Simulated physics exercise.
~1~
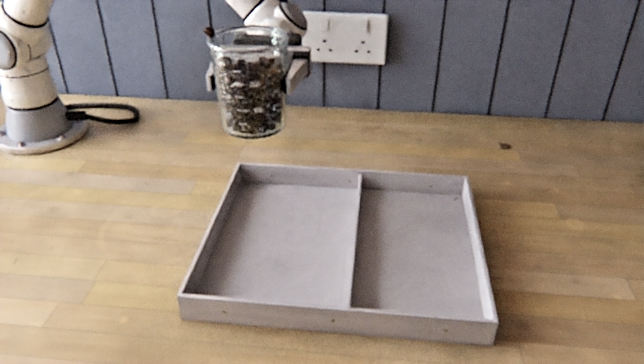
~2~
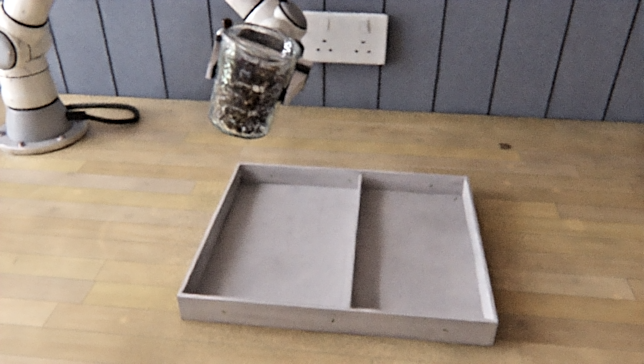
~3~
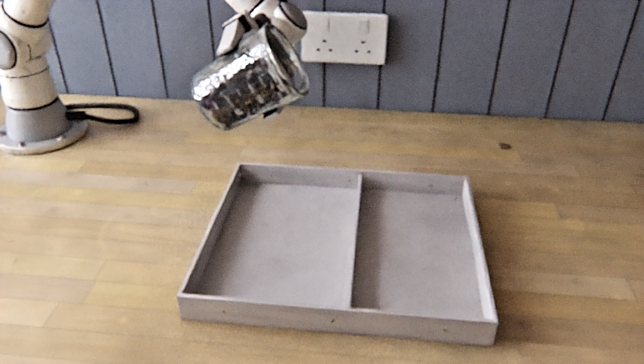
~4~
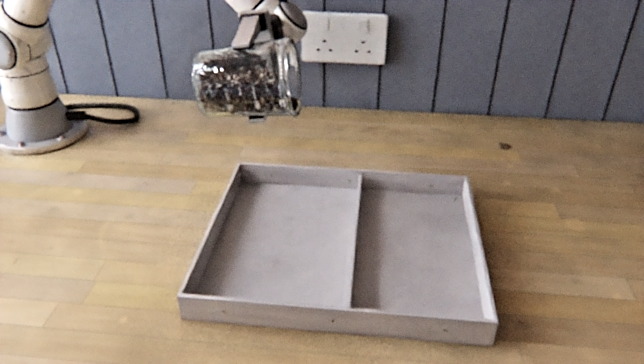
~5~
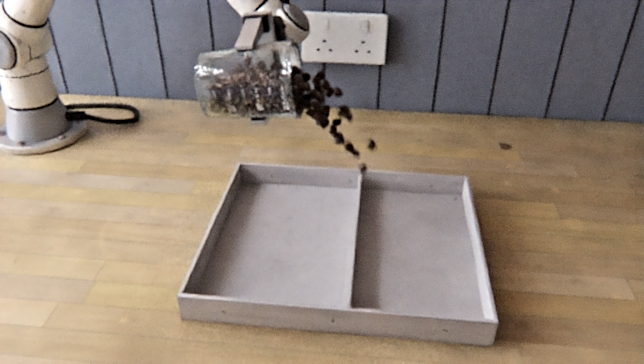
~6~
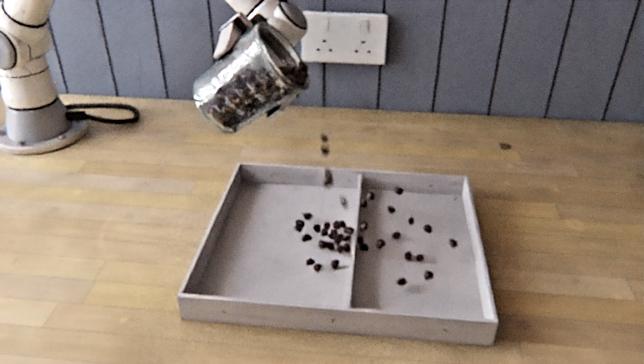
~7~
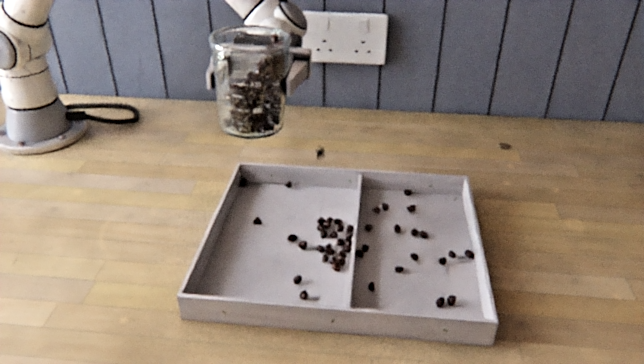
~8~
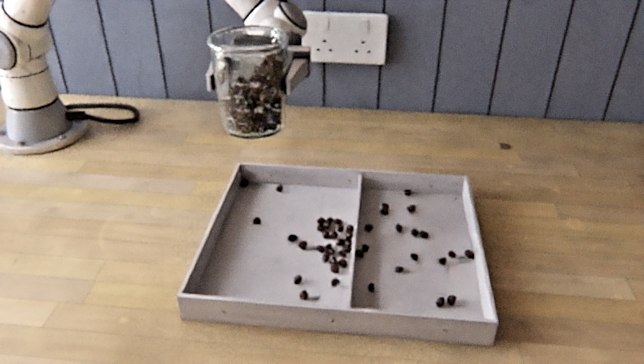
The video shows a robot arm tilting a clear beaker of dark dried beans to the right above a divided grey tray, spilling some of them. The arm then turns the beaker upright, still holding many beans, while the spilled ones lie scattered on both sides of the divider.
